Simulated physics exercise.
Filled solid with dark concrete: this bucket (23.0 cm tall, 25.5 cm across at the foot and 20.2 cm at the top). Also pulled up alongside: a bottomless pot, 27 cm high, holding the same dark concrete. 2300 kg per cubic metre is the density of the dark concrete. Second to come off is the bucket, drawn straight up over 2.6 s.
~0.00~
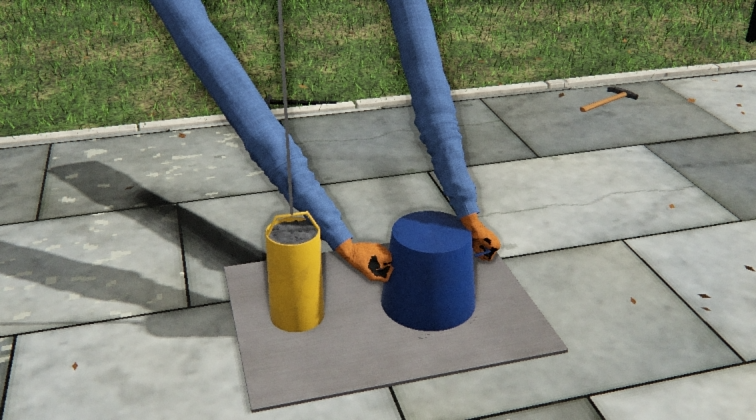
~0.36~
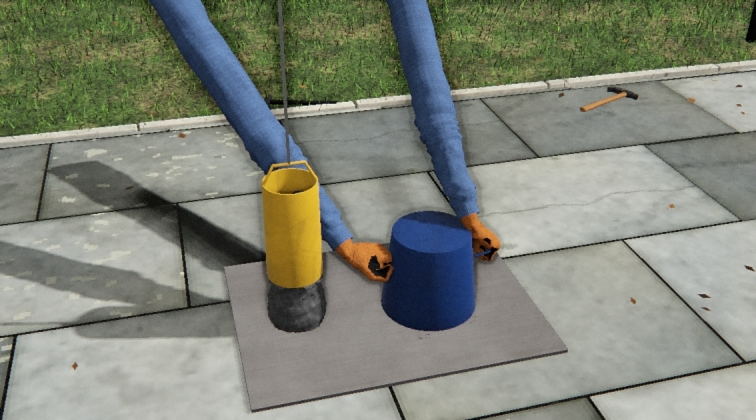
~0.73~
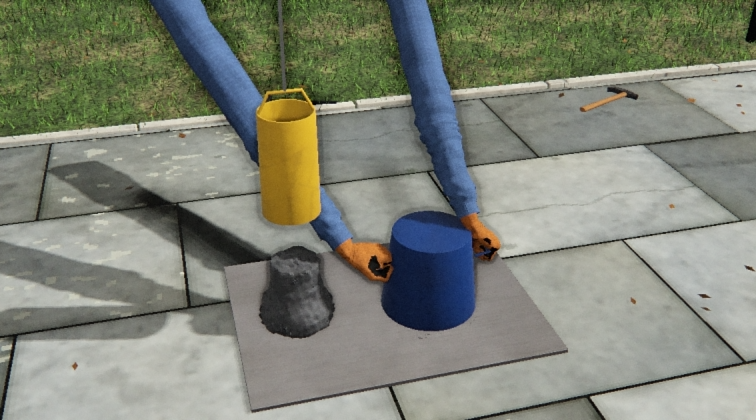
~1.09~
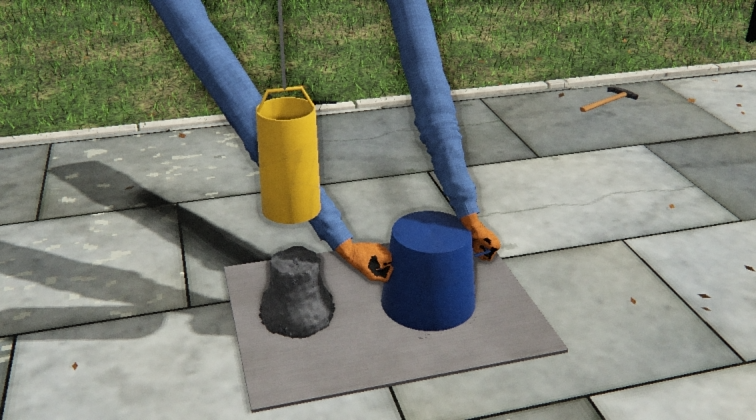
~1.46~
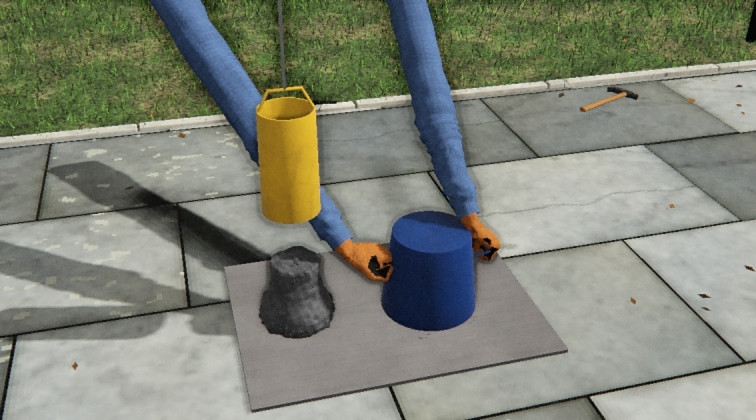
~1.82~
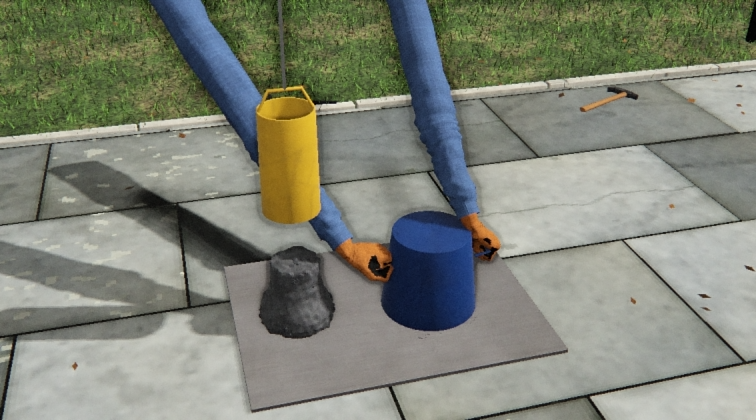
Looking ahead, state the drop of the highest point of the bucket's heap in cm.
Roughly 3 cm.
After 2.5 s, the bucket is up 5.8 cm; the dark concrete has come down 1.5 cm to 22 cm and is 27 cm wide.
After 3.1 s, the bucket is up 14 cm; the dark concrete has come down 2.7 cm to 20 cm and is 28 cm wide.
After 3.8 s, the bucket is up 24 cm; the dark concrete has come down 2.9 cm to 20 cm and is 28 cm wide.
After 4.5 s, the bucket is clear; the dark concrete has come down 3.0 cm to 20 cm and is 28 cm wide.
After 5.1 s, at rest, the bucket is clear; the dark concrete has come down 3.1 cm to 20 cm and is 29 cm wide.
